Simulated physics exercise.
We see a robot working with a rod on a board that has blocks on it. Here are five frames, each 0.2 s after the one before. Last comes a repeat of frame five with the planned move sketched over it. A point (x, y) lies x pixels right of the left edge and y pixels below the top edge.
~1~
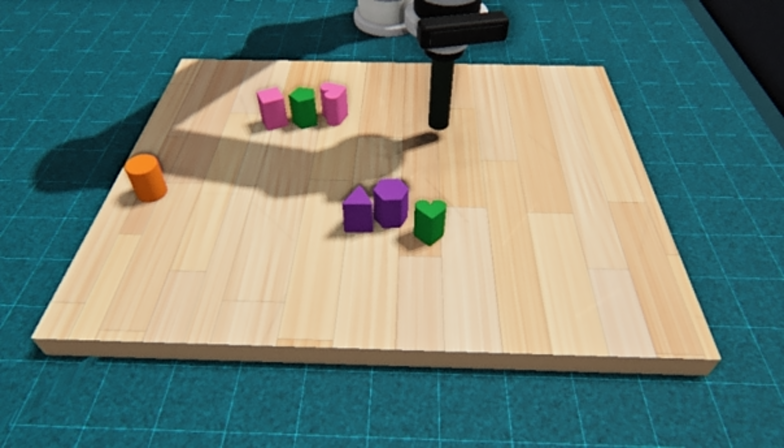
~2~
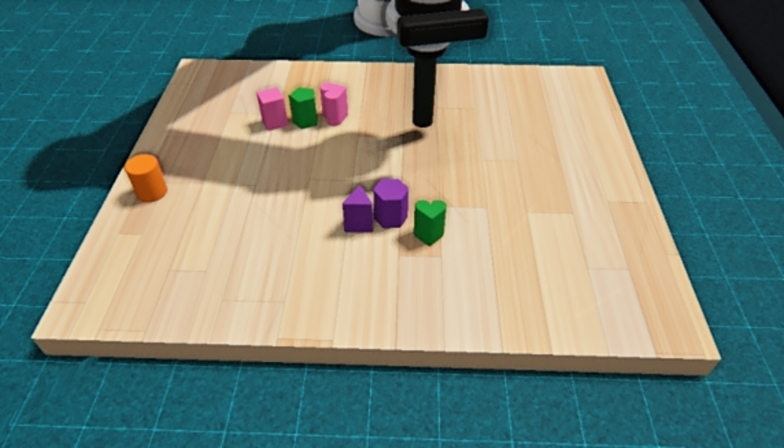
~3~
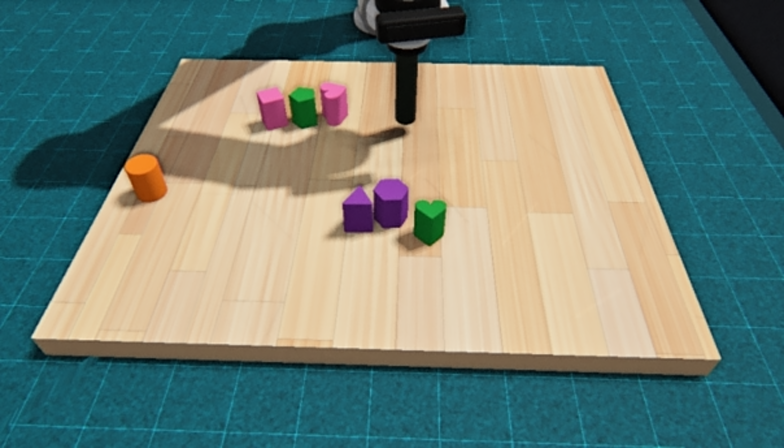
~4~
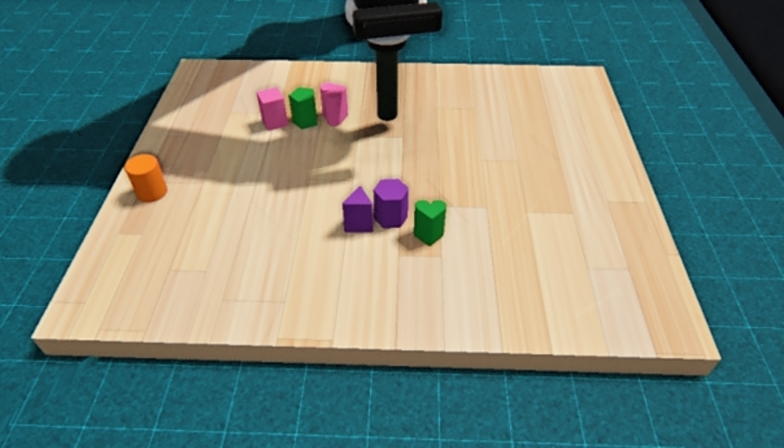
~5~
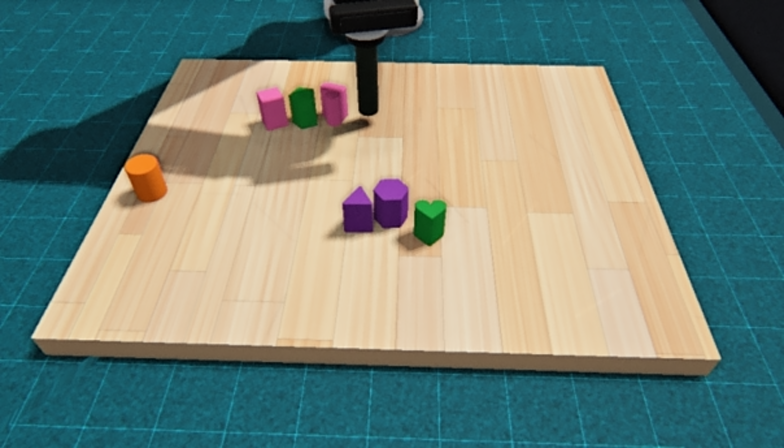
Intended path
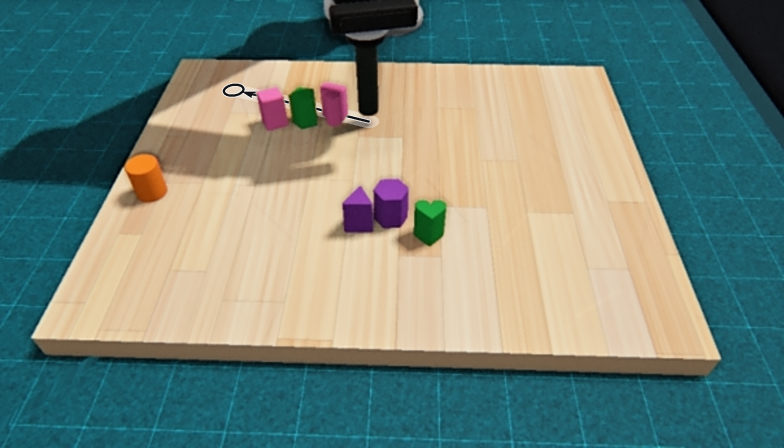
The clip shows a robot's black rod moving steadily left above a wooden board toward a row of two pink blocks and a green one, while those blocks, the purple ones, a green heart and an orange cylinder stay still.
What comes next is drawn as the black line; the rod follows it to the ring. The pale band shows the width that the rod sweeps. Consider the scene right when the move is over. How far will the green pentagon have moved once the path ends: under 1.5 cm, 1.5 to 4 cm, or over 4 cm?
From 1.5 to 4 cm.
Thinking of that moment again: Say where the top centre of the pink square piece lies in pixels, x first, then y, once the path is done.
Its top middle will sit at (254, 101).
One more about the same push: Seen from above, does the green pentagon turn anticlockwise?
Going by the path, yes.
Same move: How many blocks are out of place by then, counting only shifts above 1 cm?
Moved: 3 or more.
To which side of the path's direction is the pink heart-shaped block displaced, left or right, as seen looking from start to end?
It's set to shift left.
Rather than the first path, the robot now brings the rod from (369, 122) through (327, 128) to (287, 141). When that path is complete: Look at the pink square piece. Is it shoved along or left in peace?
Stays put.
Drawn move, in a line from (369, 122) to (234, 90).
On the path given first. One third of the way, rod at (321, 99); pink square piece at (263, 96), turned 20° clockwise; green pentagon at (287, 97), turned 40° anticlockwise; pink heart-shaped block at (297, 85), turned 40° anticlockwise.
Two thirds of the way, rod at (275, 89); pink square piece at (254, 101), turned 35° clockwise; green pentagon at (283, 99), turned 55° anticlockwise; pink heart-shaped block at (265, 86).
At the end, rod at (231, 79); pink square piece at (254, 101), turned 35° clockwise; green pentagon at (283, 99), turned 55° anticlockwise; pink heart-shaped block at (265, 86), turned 130° anticlockwise.
